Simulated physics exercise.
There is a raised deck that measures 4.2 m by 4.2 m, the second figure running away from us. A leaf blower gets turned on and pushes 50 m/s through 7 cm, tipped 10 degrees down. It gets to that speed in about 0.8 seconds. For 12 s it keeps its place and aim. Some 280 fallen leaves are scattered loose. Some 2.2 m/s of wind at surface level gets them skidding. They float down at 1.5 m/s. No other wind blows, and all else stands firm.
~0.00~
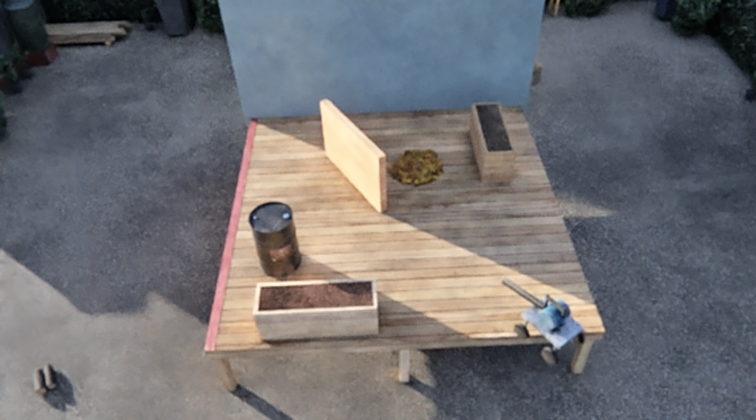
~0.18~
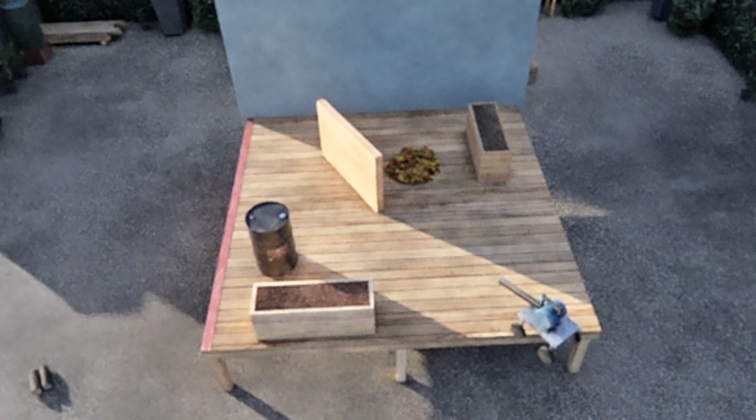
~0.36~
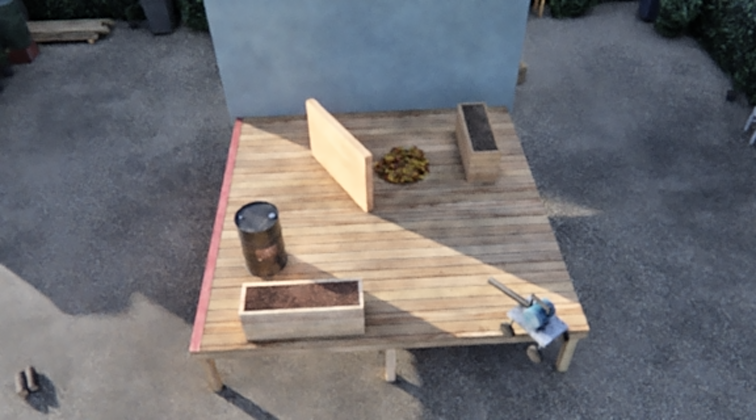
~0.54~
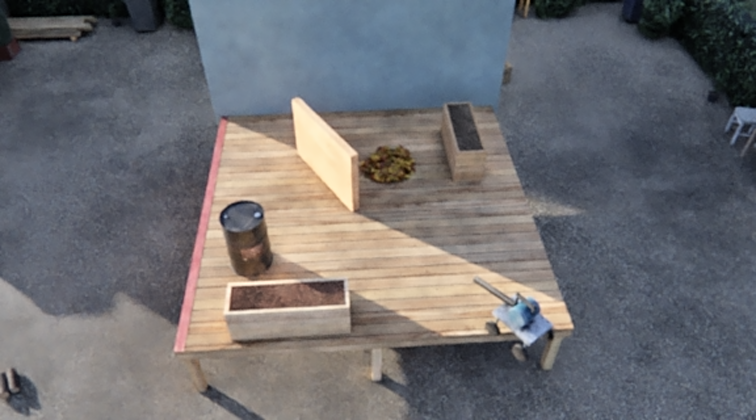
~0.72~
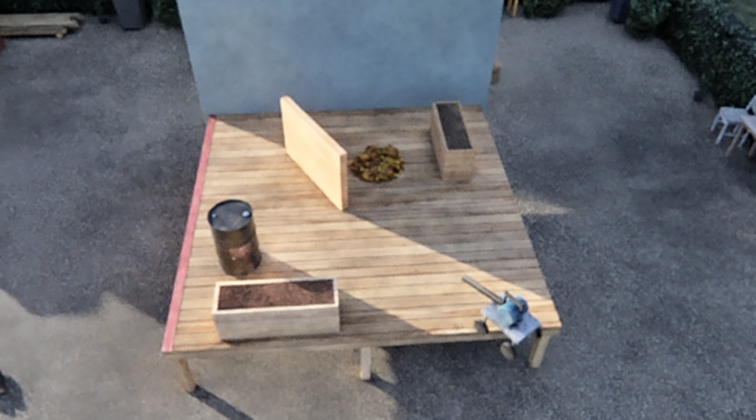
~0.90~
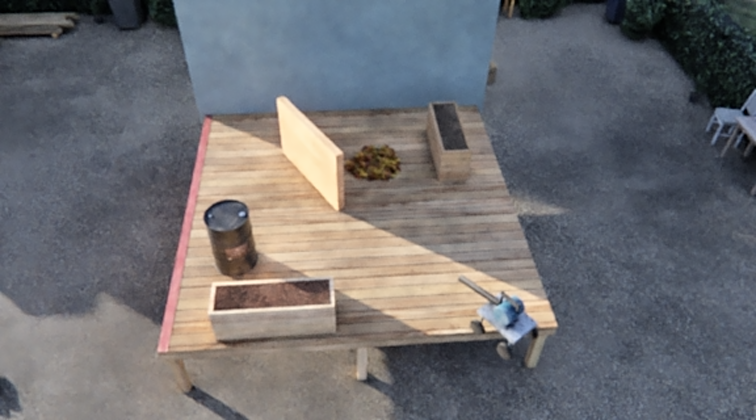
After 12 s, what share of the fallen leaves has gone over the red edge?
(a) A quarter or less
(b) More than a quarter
(a) A quarter or less.
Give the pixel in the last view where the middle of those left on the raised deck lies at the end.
The middle sits near pixel (357, 112).
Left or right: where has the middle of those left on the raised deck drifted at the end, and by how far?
Leftward, by about 0.2 m.
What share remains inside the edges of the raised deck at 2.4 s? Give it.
Roughly 100 %.
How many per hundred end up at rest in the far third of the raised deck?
Share at the end: Close to 90 %.
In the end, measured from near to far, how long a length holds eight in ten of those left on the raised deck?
0.4 m or thereabouts.
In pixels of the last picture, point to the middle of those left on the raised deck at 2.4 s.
Centre estimate: (354, 122) px.
After 2.4 s the count stands so, 2 % are over the red edge; the middle of those still in play is near (354, 122).
After 3.8 s the count stands so, 5 % are over the red edge; the middle of those still in play is near (356, 115).
After 6.6 s the count stands so, 7 % are over the red edge; the middle of those still in play is near (357, 112).
After 12.0 s, at the end, 9 % are over the red edge; the middle of those still in play is near (357, 112).
